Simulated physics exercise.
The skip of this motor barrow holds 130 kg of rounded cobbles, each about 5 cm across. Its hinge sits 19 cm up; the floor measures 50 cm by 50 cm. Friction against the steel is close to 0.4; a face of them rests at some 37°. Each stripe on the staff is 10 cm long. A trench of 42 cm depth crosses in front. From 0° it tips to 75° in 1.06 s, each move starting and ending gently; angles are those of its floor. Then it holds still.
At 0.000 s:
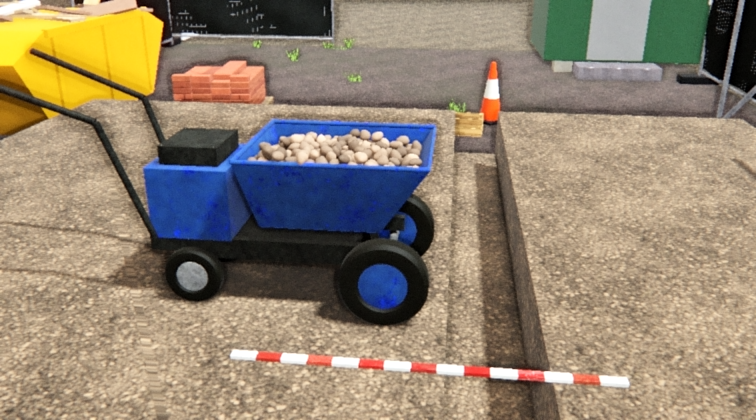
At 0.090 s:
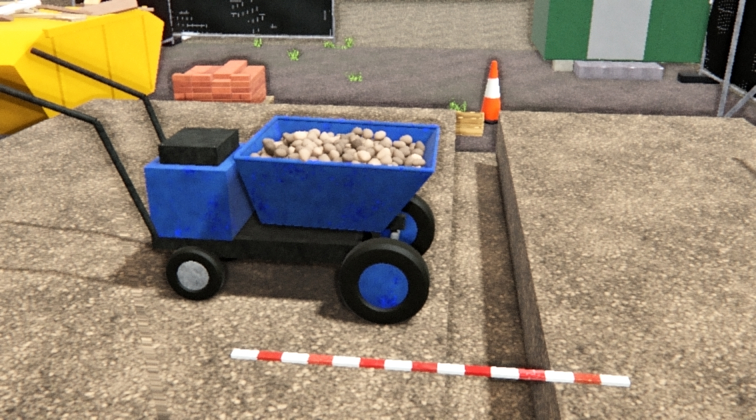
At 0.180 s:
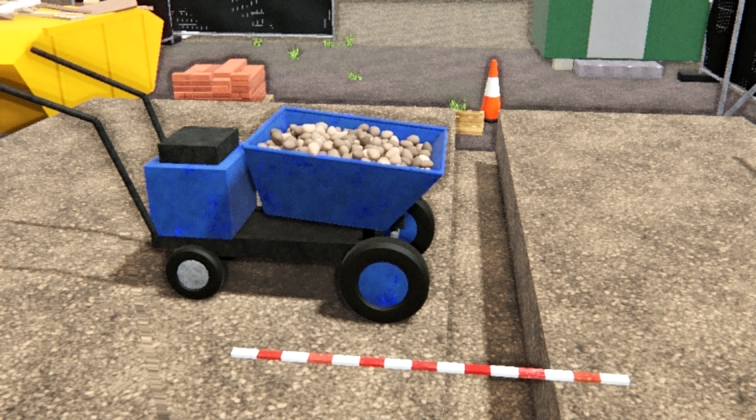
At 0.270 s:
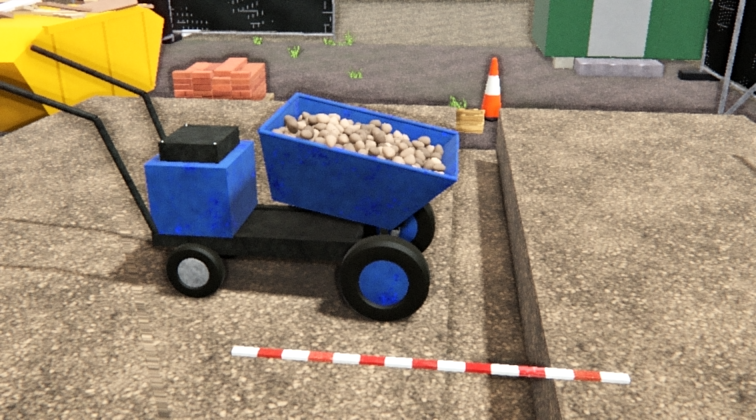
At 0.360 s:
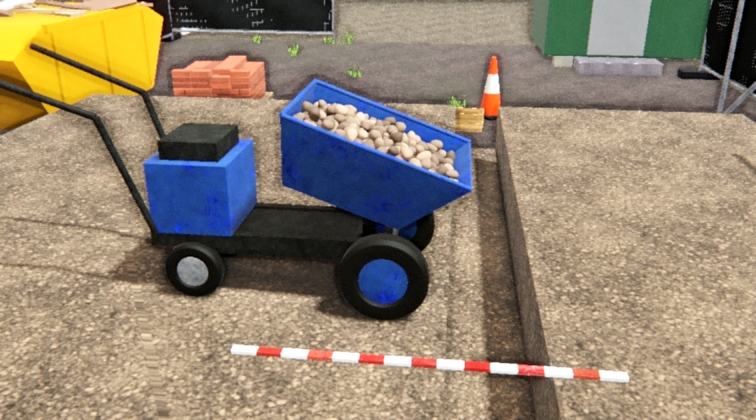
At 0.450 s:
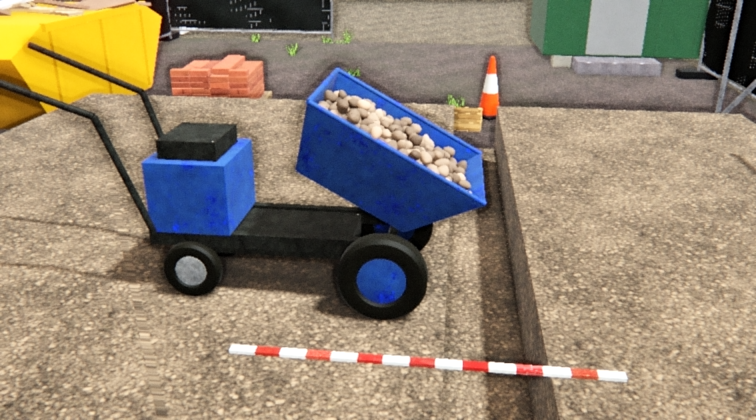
We see a blue motor barrow loaded with rounded cobbles, standing beside a trench behind a red-and-white staff. Its skip gradually tilts toward the right, the rear edge rising well above the chassis while the stones remain inside.
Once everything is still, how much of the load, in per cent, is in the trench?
Roughly 46 per cent ends in the trench.
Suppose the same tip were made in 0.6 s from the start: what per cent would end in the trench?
In that case some 30 per cent.
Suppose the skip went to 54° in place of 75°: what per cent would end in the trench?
In that case some 20 per cent.
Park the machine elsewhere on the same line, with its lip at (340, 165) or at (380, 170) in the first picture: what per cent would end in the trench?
First some 100, then 90 per cent.
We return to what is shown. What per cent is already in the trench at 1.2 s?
About 10 per cent by then.
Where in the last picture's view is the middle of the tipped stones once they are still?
Around (548, 291).
After 0.8 s the floor is at 64°; 99 % in the skip, 1 % in the trench; the foremost stones are at (524, 244).
After 1.2 s the floor is at 75°; 57 % in the skip, 10 % in the trench, 33 % past the trench; the foremost stones are at (643, 306).
After 1.5 s the floor is at 75°; 22 % in the skip, 24 % in the trench, 54 % past the trench; the foremost stones are at (749, 300).
After 3.5 s the floor is at 75°; 0 % in the skip, 46 % in the trench, 54 % past the trench; the foremost stones are past the picture's edge.
